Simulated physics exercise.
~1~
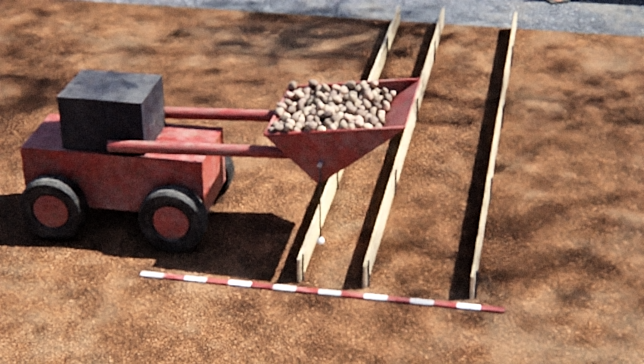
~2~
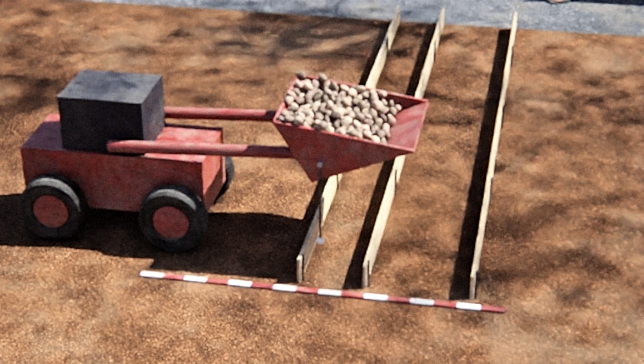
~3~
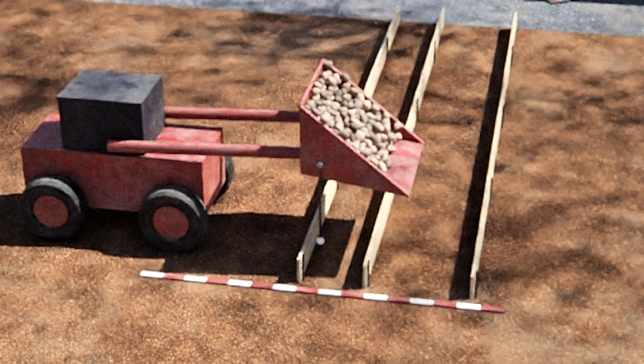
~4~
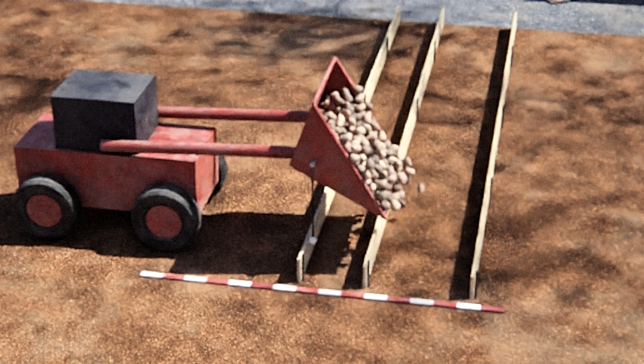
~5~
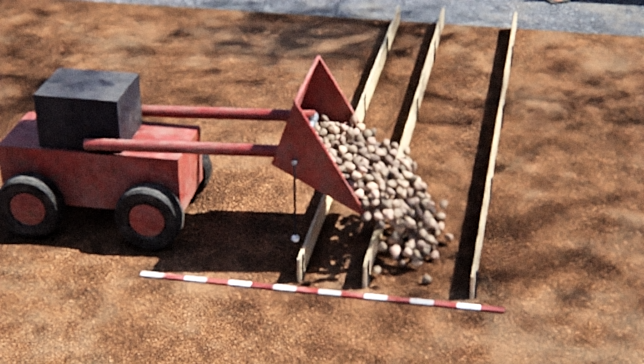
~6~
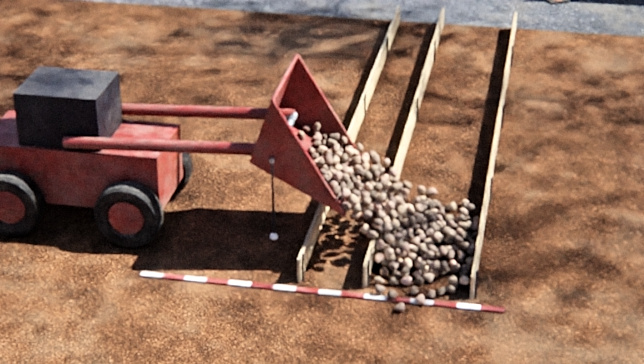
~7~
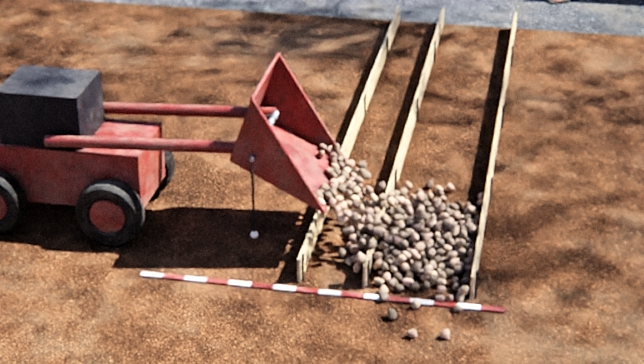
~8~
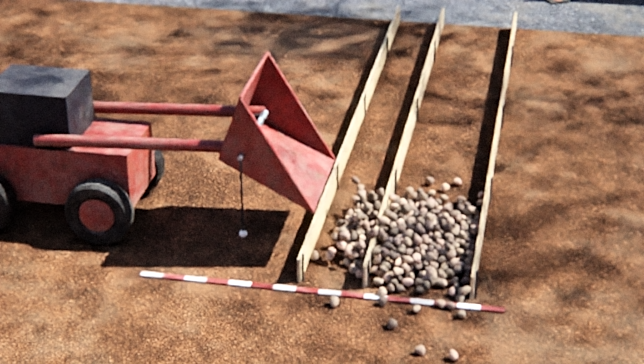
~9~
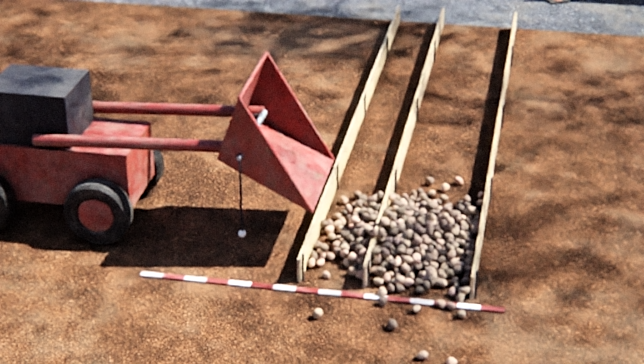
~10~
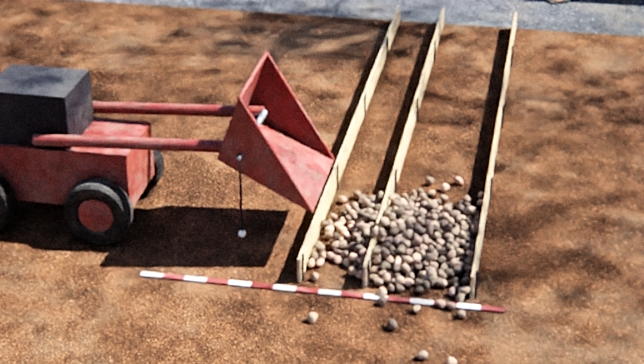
On brown ground, a red loader tips out cobbles, backing left as they pile between planks.
